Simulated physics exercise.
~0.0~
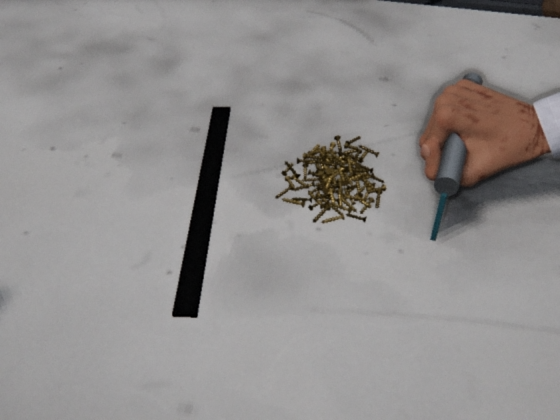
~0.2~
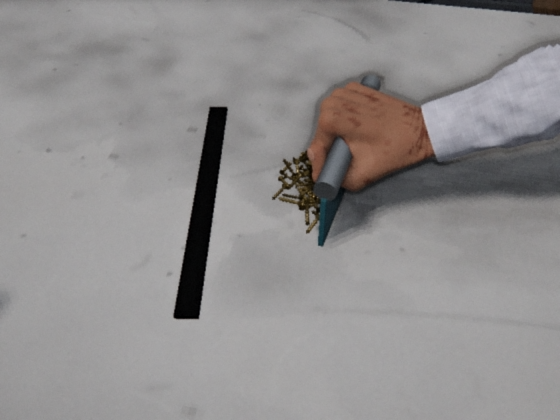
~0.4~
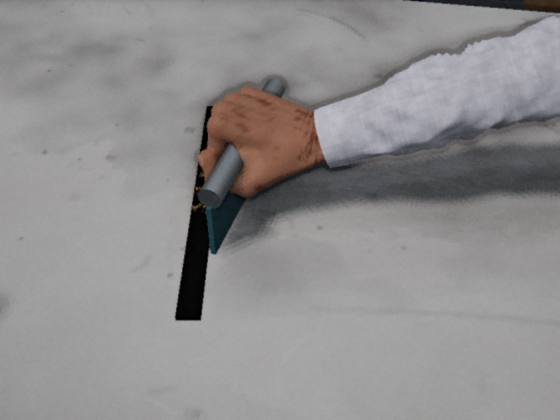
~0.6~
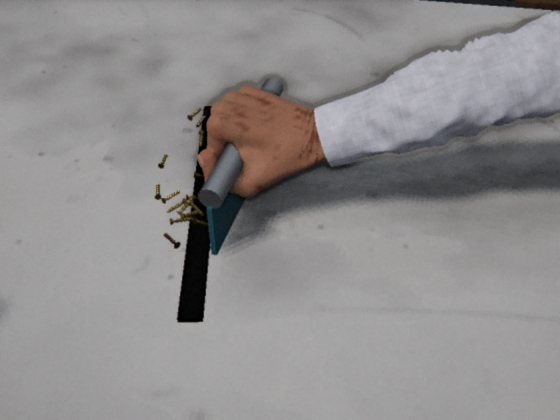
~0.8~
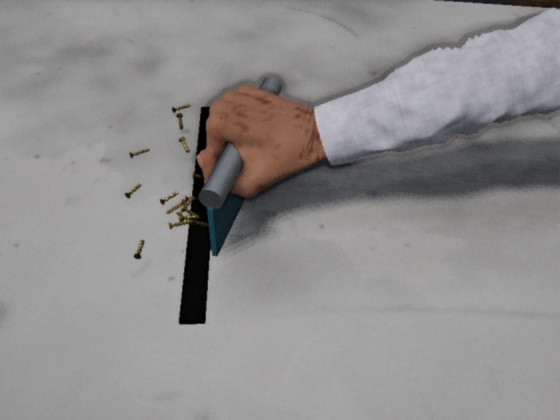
A hand in a white sleeve grips a grey-handled scraper with a teal blade at the right of a pale, smudged surface, seen from above at a slant. To its left lies a heap of brass-coloured screws, and farther left a narrow black strip is fixed across the path. The hand sweeps the scraper leftwards, gathering the screws and pushing them up to the strip. There the scraper stops and stays. Several screws spill over and scatter just beyond the strip, where they lie at the end, while the hand hides much of the rest.
